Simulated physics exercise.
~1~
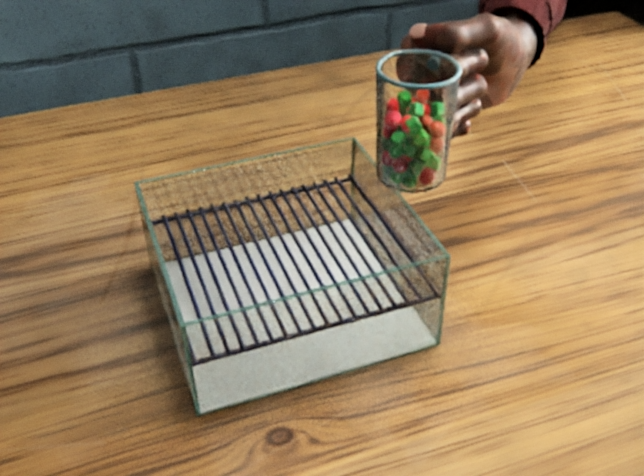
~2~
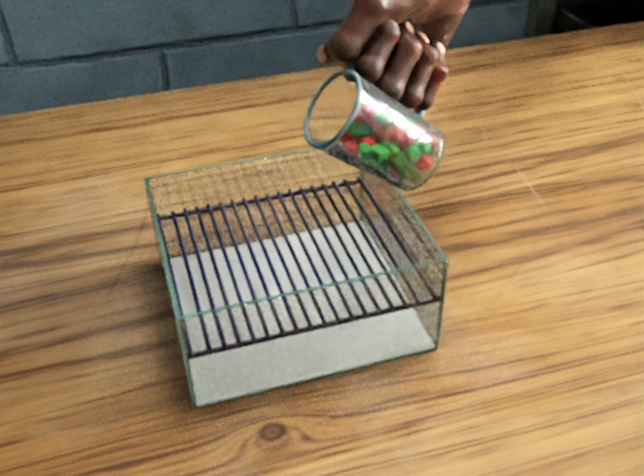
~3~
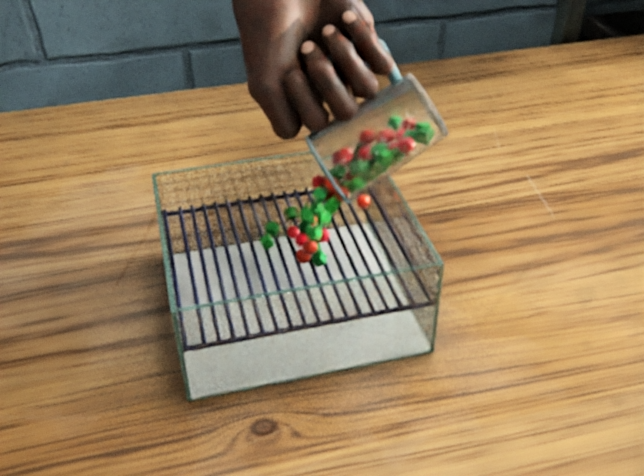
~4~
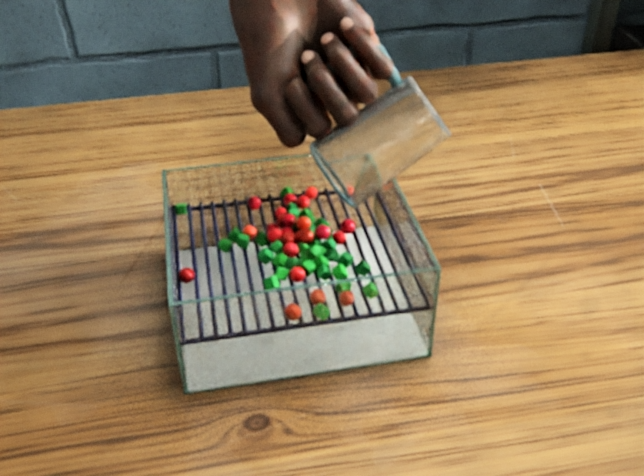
A hand tips a cup of green and red pieces onto a rack, where they stay.
